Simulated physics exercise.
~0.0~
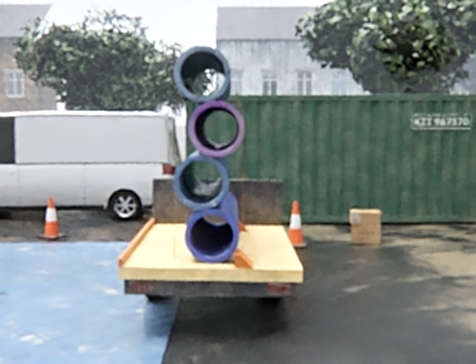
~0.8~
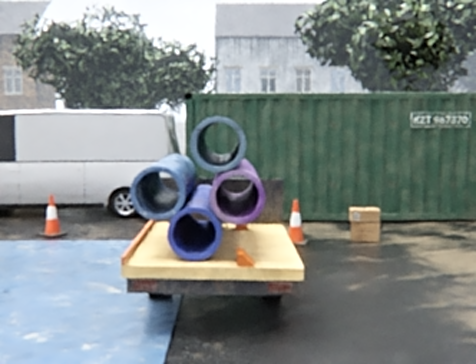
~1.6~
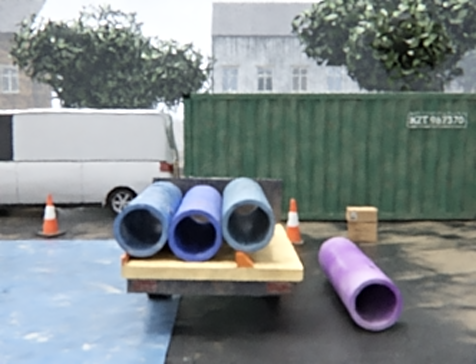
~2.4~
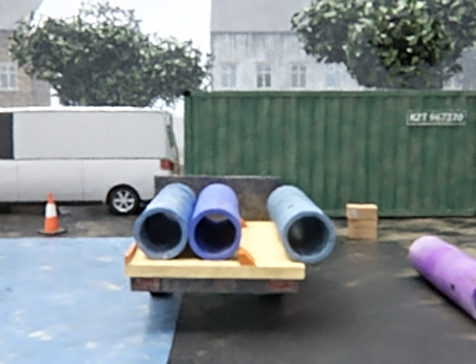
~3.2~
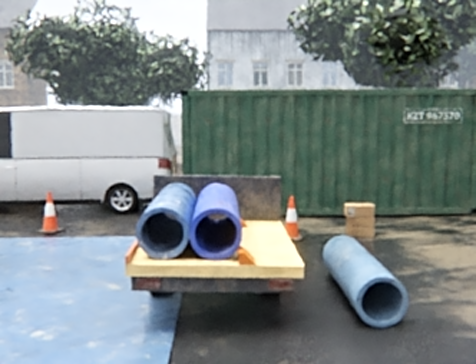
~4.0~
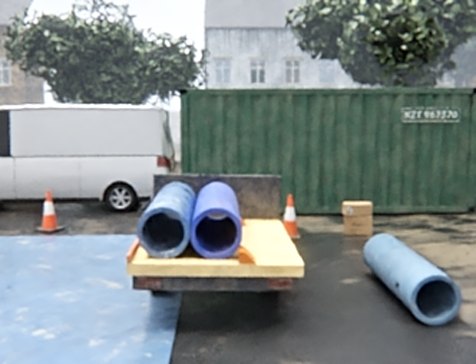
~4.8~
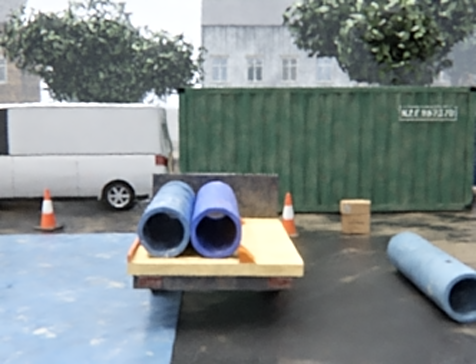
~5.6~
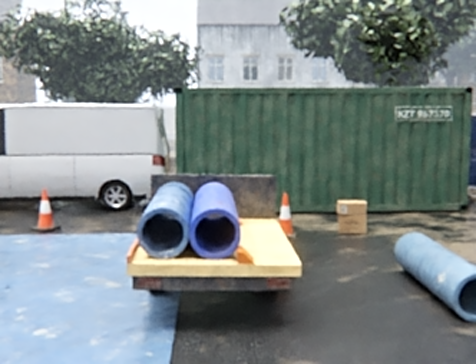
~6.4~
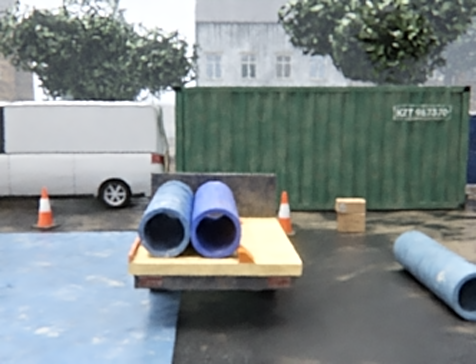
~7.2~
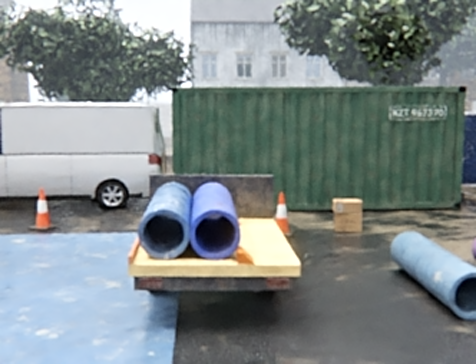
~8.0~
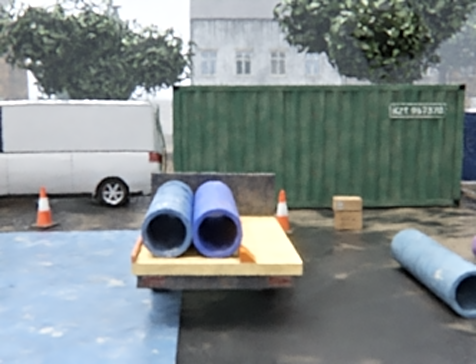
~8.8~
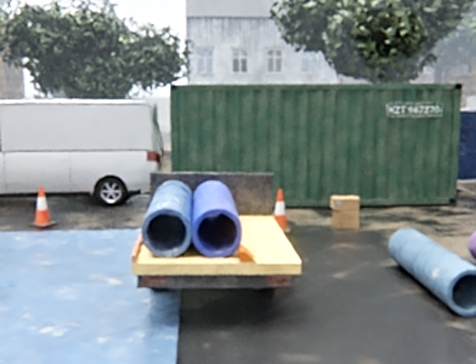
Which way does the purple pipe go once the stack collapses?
The purple pipe goes to the right, dropping off that side of the trailer and rolling away across the ground.
